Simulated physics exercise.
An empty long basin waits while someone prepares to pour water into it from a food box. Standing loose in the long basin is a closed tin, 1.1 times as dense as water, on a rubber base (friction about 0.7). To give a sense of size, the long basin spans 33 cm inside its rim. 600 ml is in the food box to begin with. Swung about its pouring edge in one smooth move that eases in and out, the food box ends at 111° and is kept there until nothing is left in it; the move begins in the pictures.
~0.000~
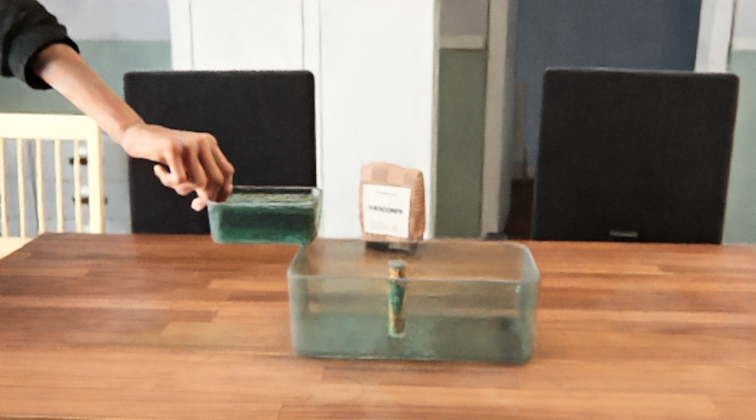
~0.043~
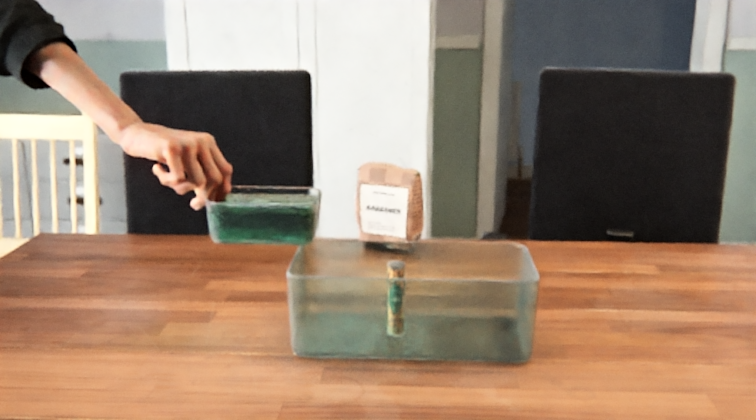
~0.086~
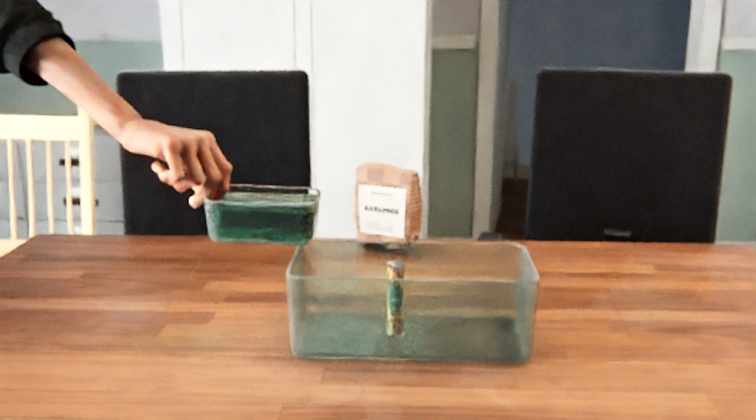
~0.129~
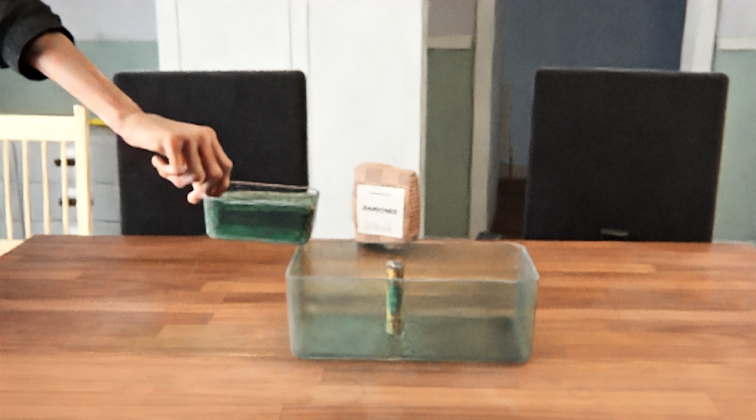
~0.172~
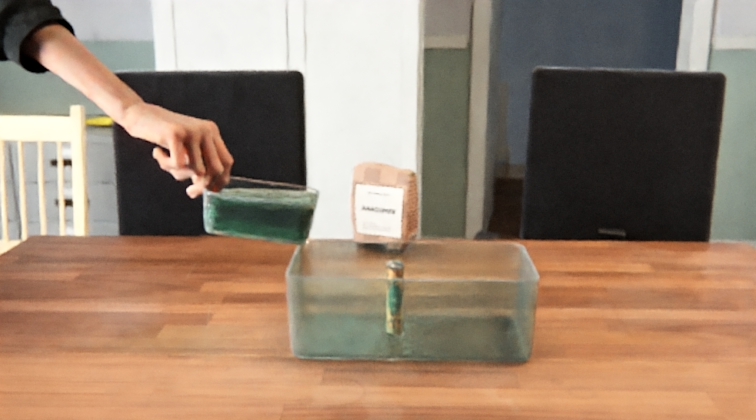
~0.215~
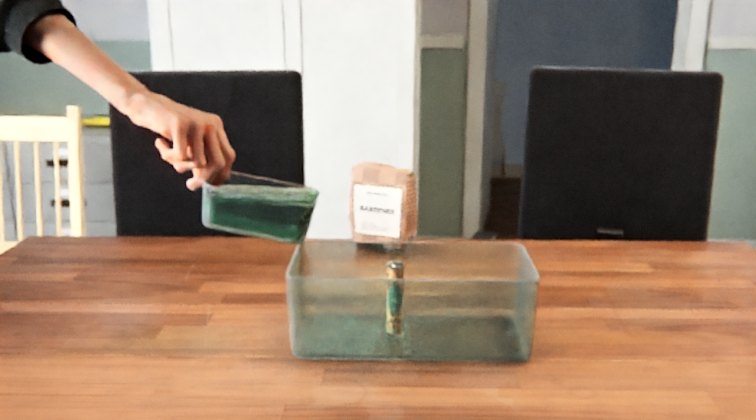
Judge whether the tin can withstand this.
It overturns.
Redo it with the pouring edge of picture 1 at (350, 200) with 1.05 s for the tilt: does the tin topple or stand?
After that, the tin stays vertical.
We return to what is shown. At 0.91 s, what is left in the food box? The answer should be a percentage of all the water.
Around 3 in a hundred.
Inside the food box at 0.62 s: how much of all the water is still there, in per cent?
Near 36 in a hundred.
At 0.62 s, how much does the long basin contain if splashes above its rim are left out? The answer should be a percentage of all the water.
About 22%.
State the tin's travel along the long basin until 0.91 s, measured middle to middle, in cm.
Near 4 cm.
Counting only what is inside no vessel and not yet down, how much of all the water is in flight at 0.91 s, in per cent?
Some 5 per cent.
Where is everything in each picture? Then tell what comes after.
The first picture shows tilt 0°; pouring edge (319, 198); surface from (218, 200) to (319, 202); the long basin's rim runs from (296, 258) to (533, 263); the tin's top is at (397, 267).
The second picture shows tilt 0°; pouring edge (318, 198); surface from (216, 200) to (317, 202).
The third picture shows tilt 2°; pouring edge (318, 199); surface from (215, 200) to (316, 201).
The fourth picture shows tilt 4°; pouring edge (317, 199); surface from (213, 198) to (315, 200).
The fifth picture shows tilt 7°; pouring edge (316, 199); surface from (212, 195) to (315, 198).
The sixth picture shows tilt 11°; pouring edge (316, 199); surface from (212, 191) to (316, 196).
Then, 0.62 s in, the tilt is 70° and 36 per cent is still to pour; the tin stands where it began.
Then, 0.91 s in, the tilt is 106° and 3 per cent is still to pour; the tin leans 49°.
Then, 1.22 s in, the tilt is 111° and 0 per cent is still to pour; the tin lies on its side.
Then, 1.55 s in, the tilt is 111° and 0 per cent is still to pour; the tin lies on its side.
Finally, the tin lies on its side.
